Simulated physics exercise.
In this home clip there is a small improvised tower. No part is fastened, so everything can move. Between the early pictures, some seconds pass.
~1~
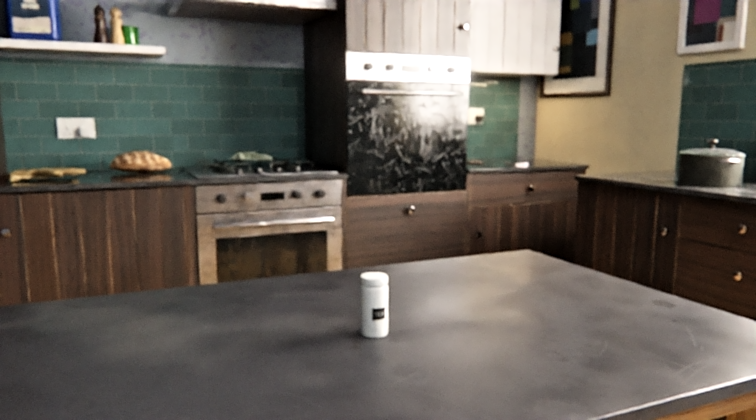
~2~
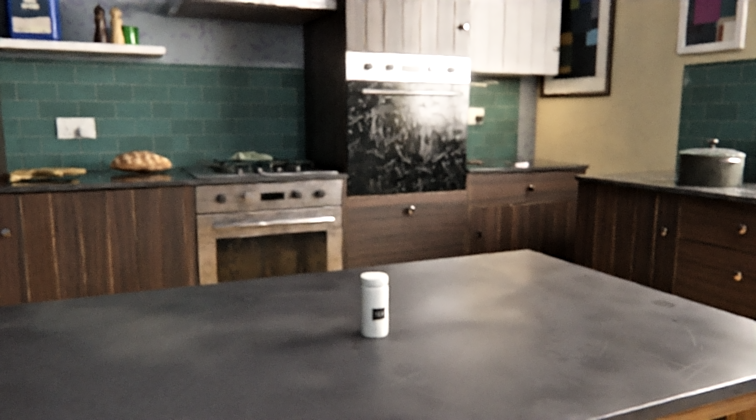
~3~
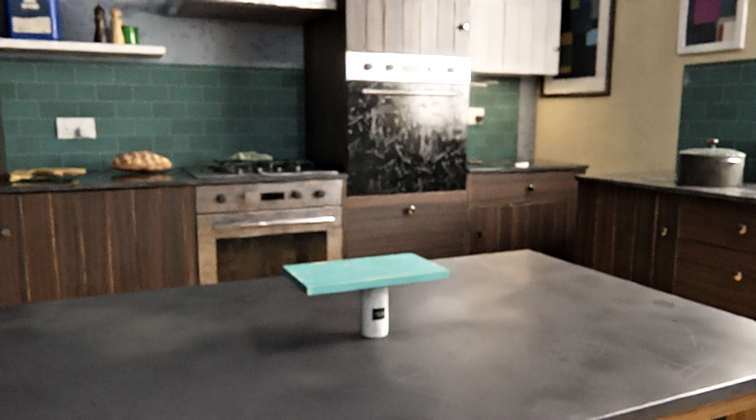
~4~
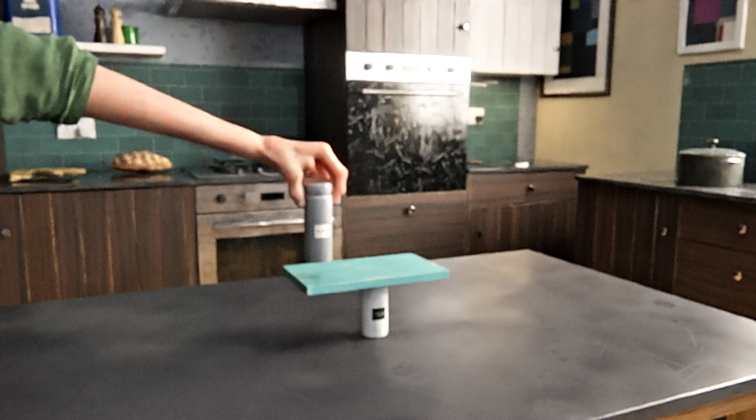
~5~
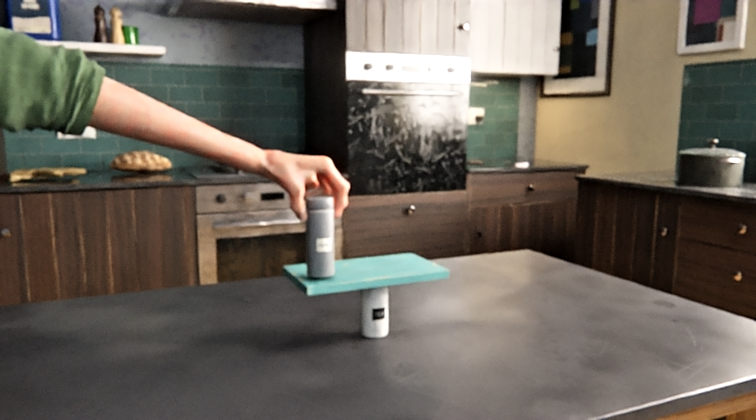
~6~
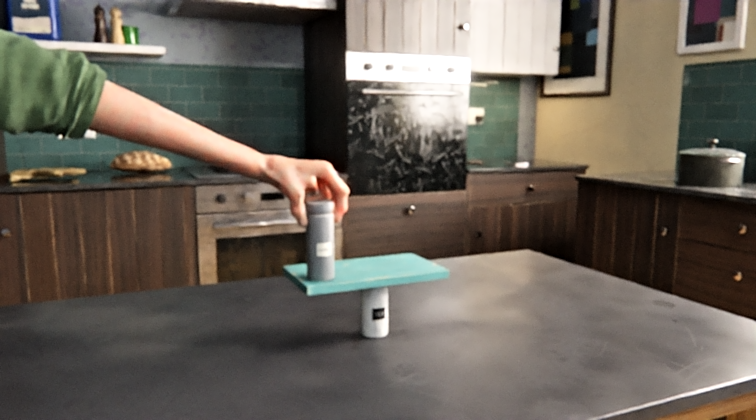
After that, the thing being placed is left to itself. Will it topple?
The stack does not stay put.
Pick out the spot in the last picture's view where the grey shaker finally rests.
Around (207, 356).
Then, 0.30 s past the last view, grey shaker now fallen; turquoise board rocked 30° from its first pose.
Then, 0.40 s past the last view, turquoise board rocked 50° from its first pose.
Then, 0.50 s past the last view, turquoise board rocked 42° from its first pose.
Then, 0.70 s past the last view, turquoise board now fallen; white shaker displaced a little.
Finally, fallen, grey shaker and turquoise board; white shaker still in place. Final places as the last picture's camera would see them, grey shaker near (207, 355). The stack loses its balance.
